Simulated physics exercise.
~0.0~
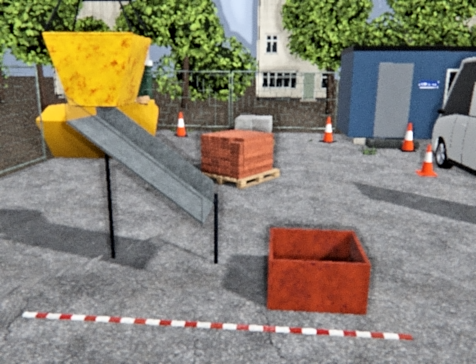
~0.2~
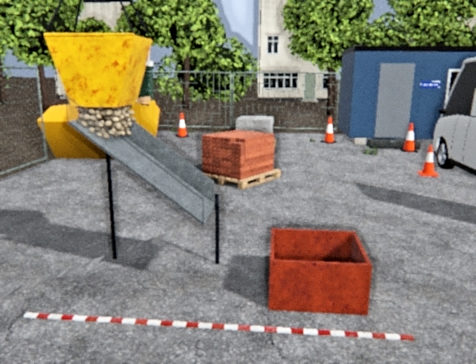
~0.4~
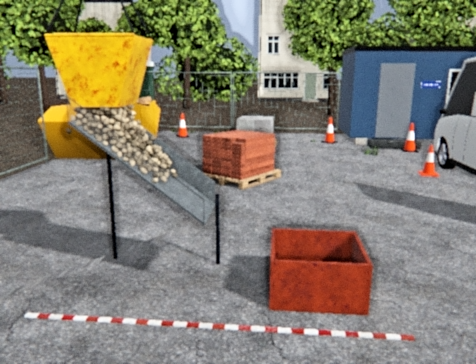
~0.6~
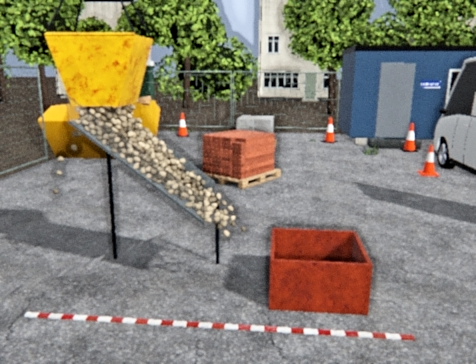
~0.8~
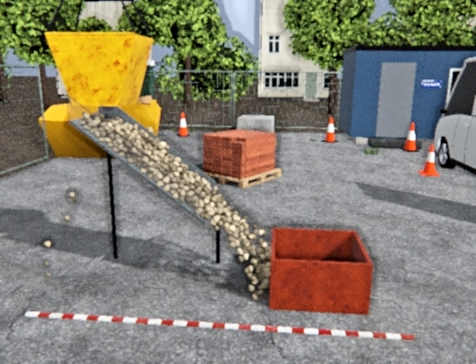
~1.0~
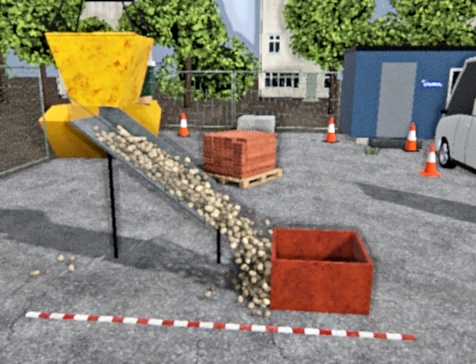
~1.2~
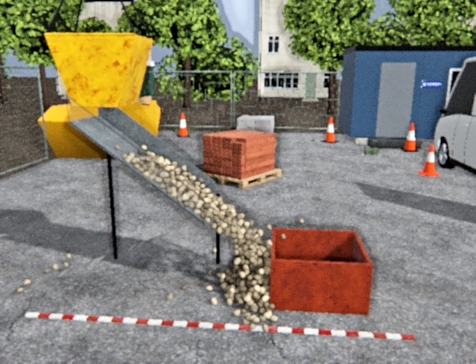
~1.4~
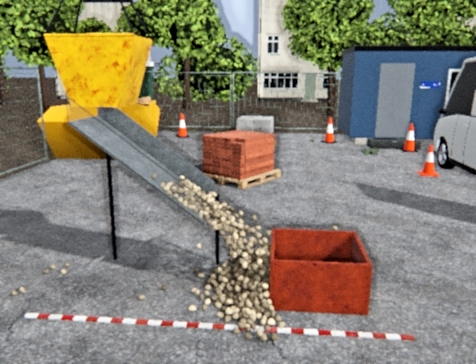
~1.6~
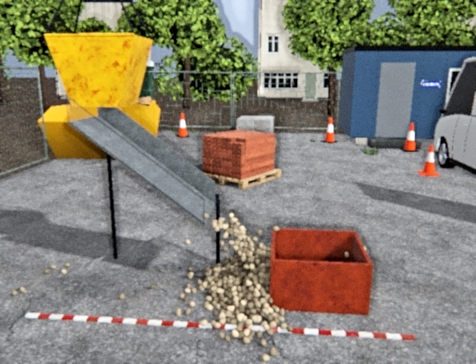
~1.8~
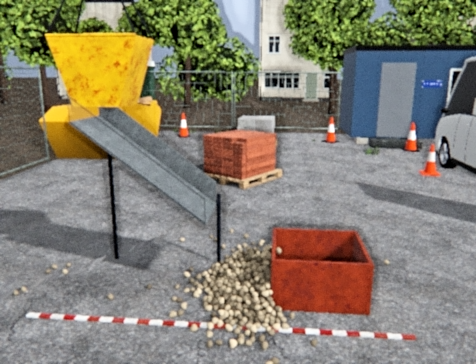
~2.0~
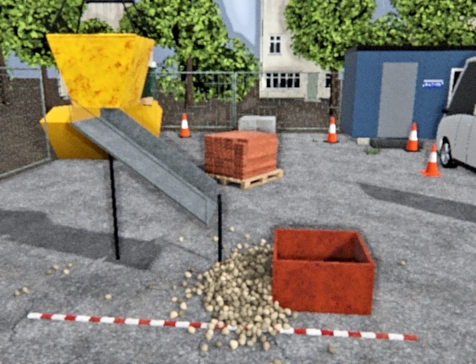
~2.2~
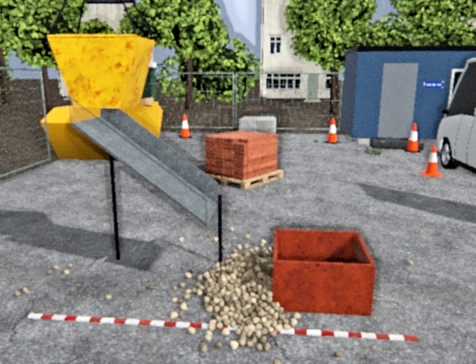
Paved yard with pale round stones dropping from a yellow skip, sliding down a steel chute and piling up left of a red bin.
